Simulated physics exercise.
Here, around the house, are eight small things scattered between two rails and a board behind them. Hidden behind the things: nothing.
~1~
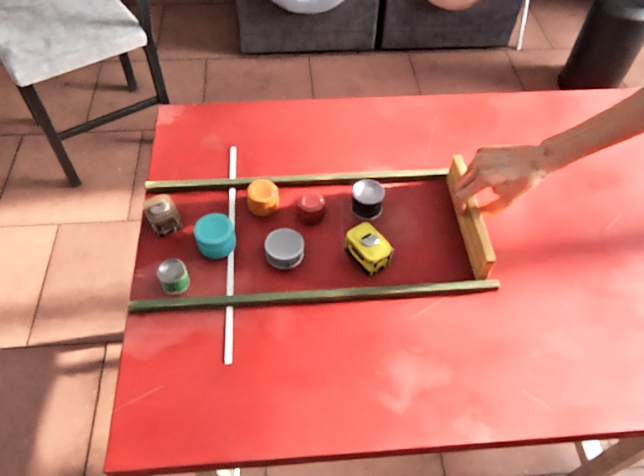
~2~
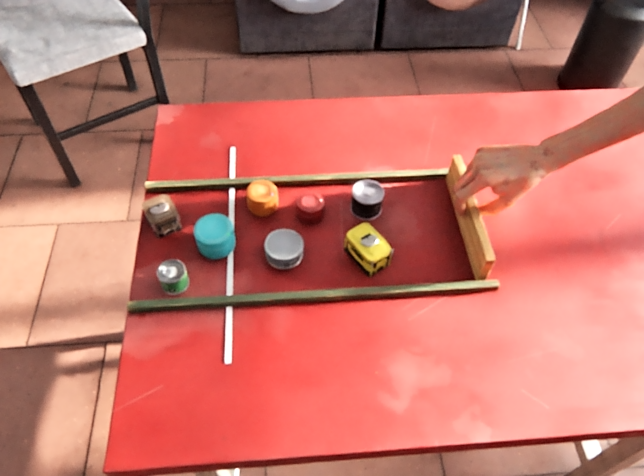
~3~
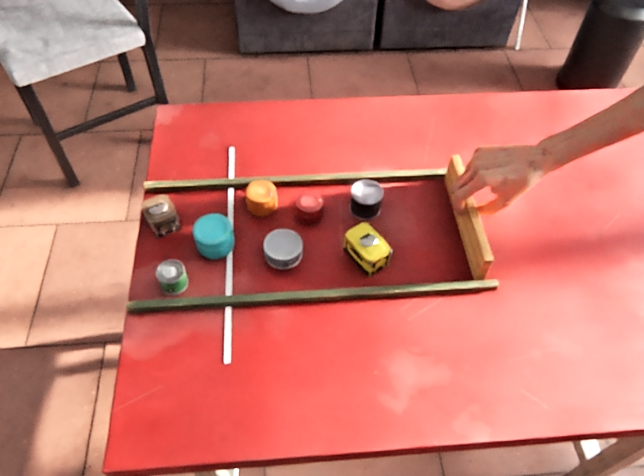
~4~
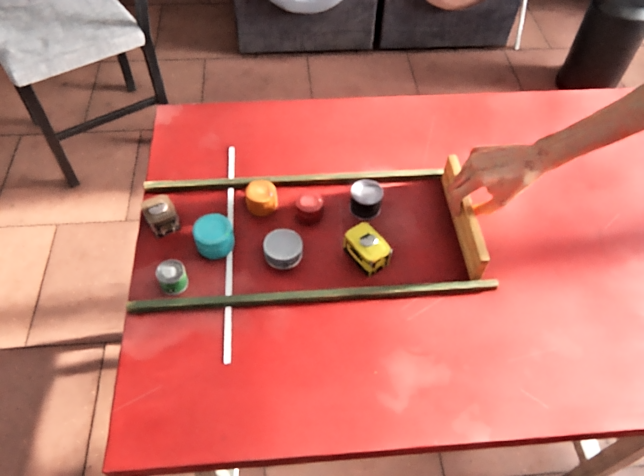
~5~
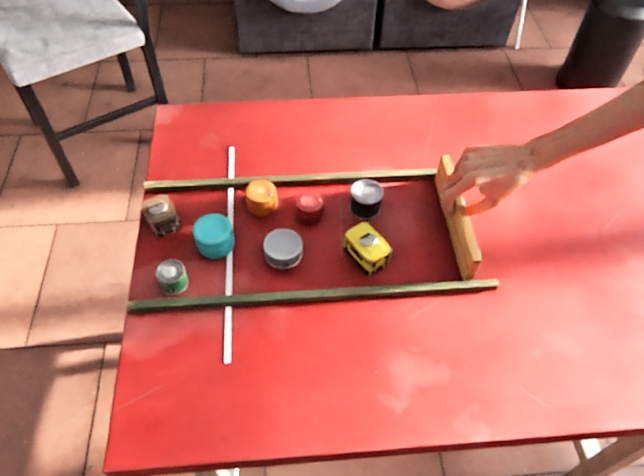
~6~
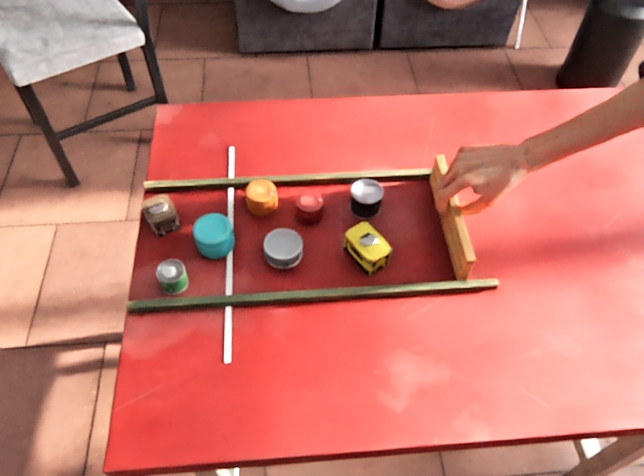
A wooden board, held by a hand at the right, stayed nearly still and then slid slightly left between two rails, while the small tins, lids and toy-like things on the red table stayed put.
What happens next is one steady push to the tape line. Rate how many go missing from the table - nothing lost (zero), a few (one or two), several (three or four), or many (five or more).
Nothing lost.
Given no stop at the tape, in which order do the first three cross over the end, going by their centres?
Listed earliest first, they are the turquoise lid, then the brown case, then the grey tin.
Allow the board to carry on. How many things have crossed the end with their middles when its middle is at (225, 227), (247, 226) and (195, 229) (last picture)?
0, 0 and 2.
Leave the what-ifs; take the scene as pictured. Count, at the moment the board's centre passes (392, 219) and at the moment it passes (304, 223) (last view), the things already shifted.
The first count is 0, and then it's 5.
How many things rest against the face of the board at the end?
Contact count: 2.
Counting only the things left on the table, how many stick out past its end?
The total comes out at 1.
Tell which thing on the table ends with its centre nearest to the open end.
The brown case winds up nearest.
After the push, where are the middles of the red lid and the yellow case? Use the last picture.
Red lid at about (195, 231), yellow case at about (215, 254).
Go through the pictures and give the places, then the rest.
Brown case (162, 216); green tin (174, 277); turquoise lid (215, 236); board (469, 216); tape (231, 240), in the first frame.
Green tin (173, 277); yellow case (368, 249), in the second frame.
Turquoise lid (214, 236); orange lid (261, 198), in the third frame.
Brown case (161, 216); grey tin (283, 249), in the fourth frame.
Green tin (173, 277); red lid (309, 207), in the fifth frame.
Brown case (161, 216); green tin (173, 277); turquoise lid (214, 236); board (450, 216); tape (230, 239), in the sixth frame.
Early on, none off yet; brown case at rest near (161, 216); green tin at rest near (173, 277); turquoise lid at rest near (214, 236).
Finally, the number that fall off is zero.
